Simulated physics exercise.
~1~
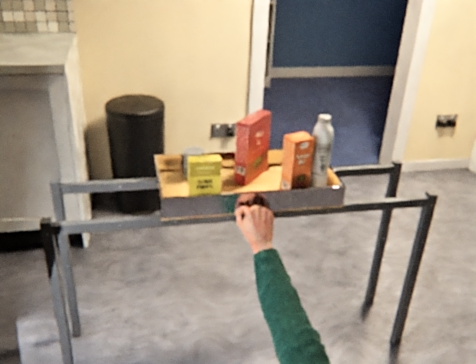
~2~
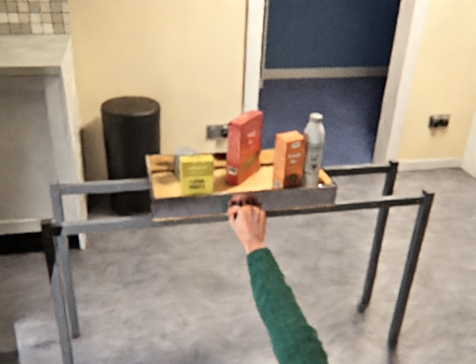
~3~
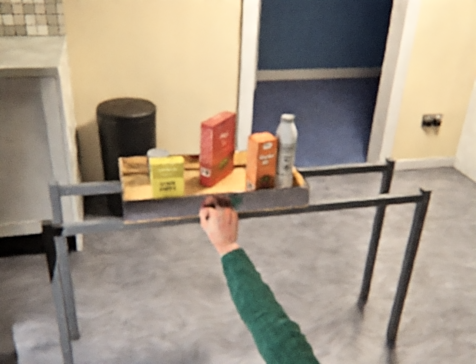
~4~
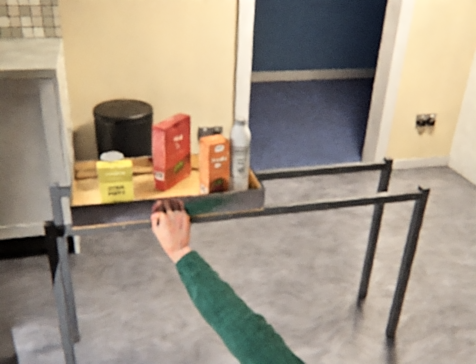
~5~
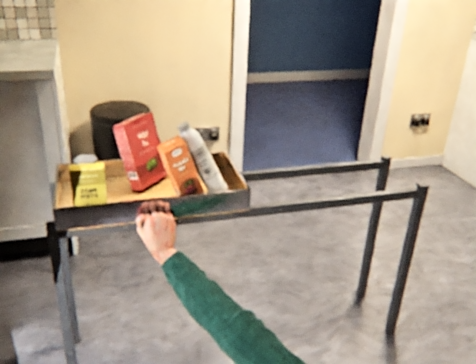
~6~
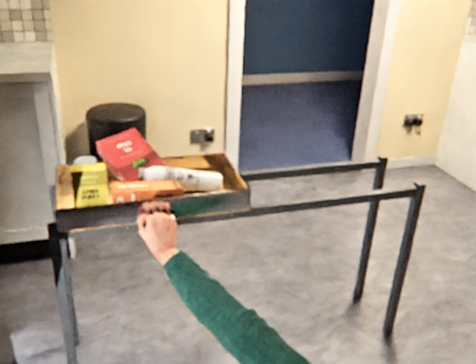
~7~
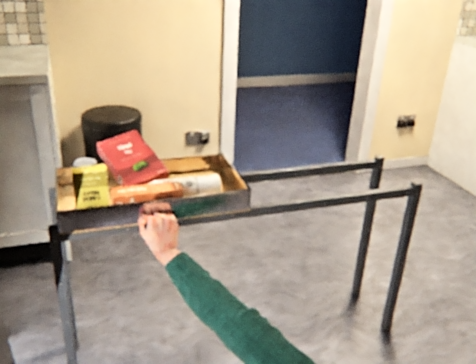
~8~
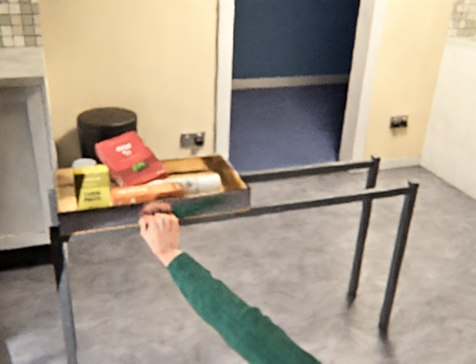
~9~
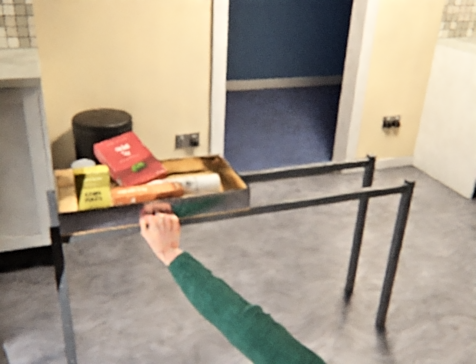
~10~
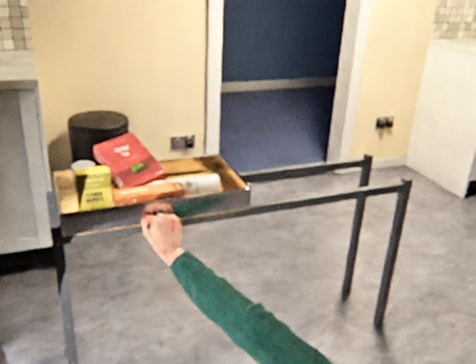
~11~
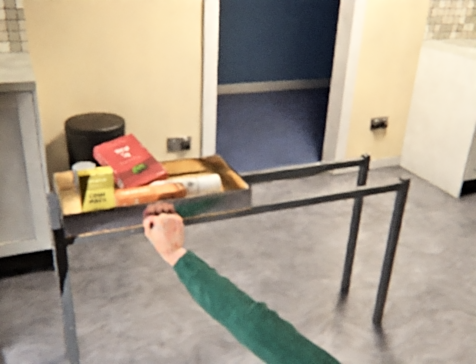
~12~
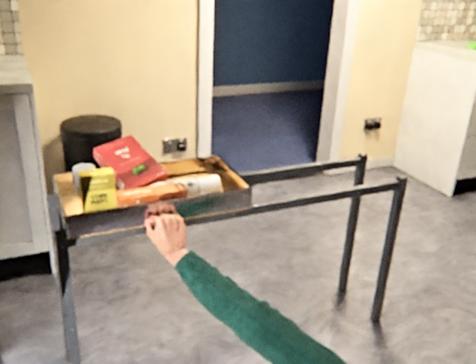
The video shows a hand sliding a tray of upright items left along two rails until it stops at the end, where the red packet, orange carton and white bottle tip over and lie in the tray, while the yellow packet and grey tin stay standing.
